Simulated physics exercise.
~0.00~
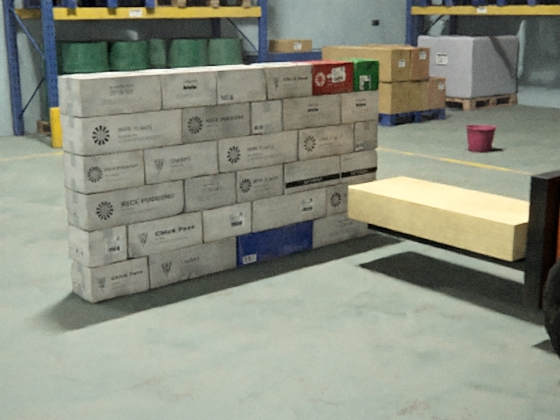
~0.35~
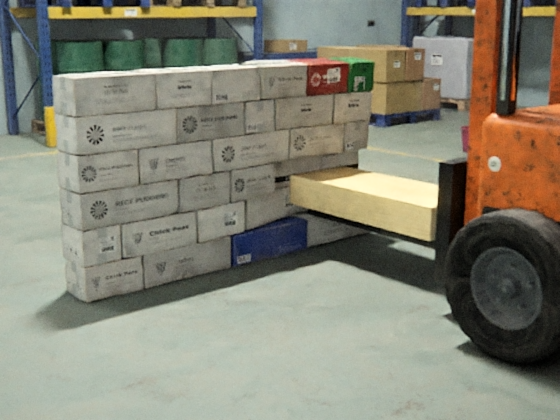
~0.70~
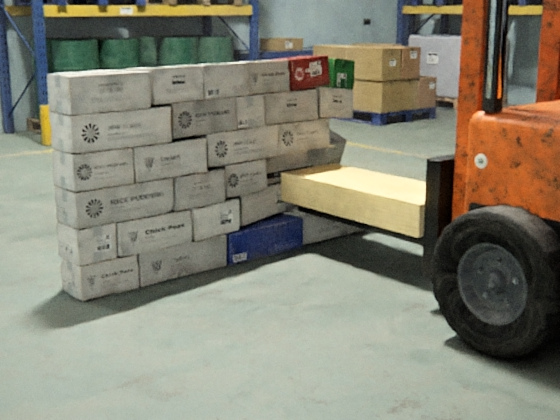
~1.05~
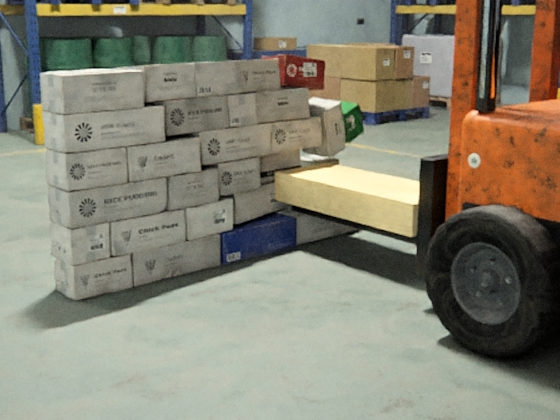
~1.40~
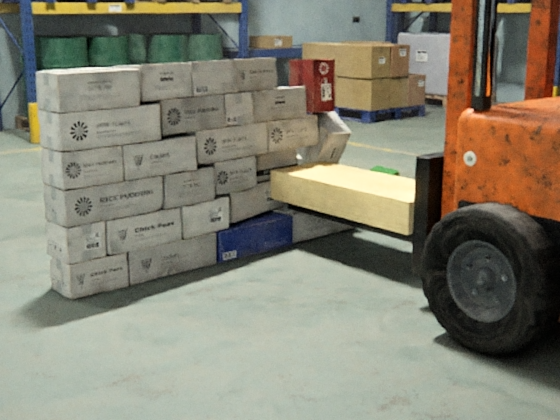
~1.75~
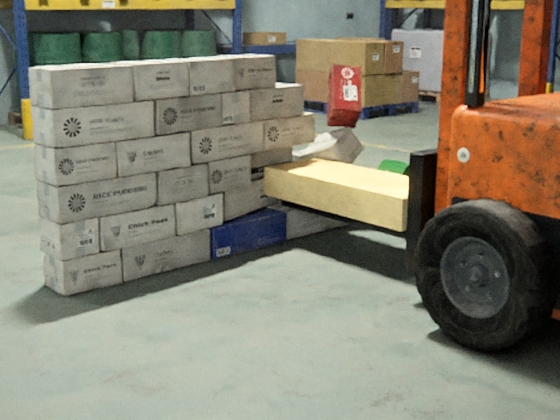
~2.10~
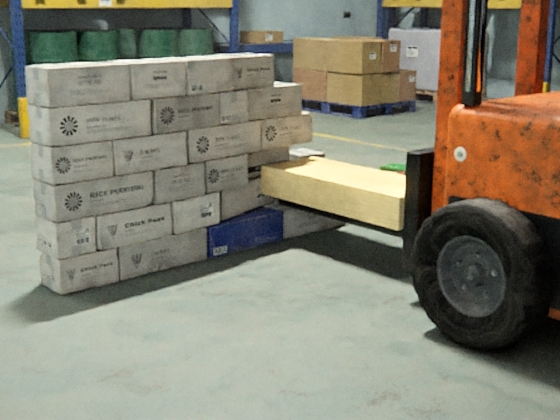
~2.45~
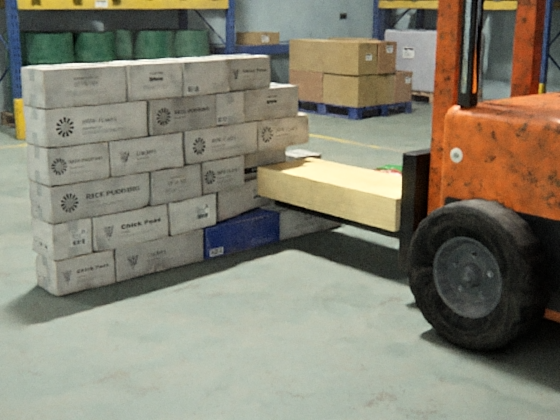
We see an orange forklift push a pale block into the right side of a free-standing wall of cartons, toppling the green and red ones and a few others behind it, while the rest of the wall, including the blue carton at the bottom, stays standing.
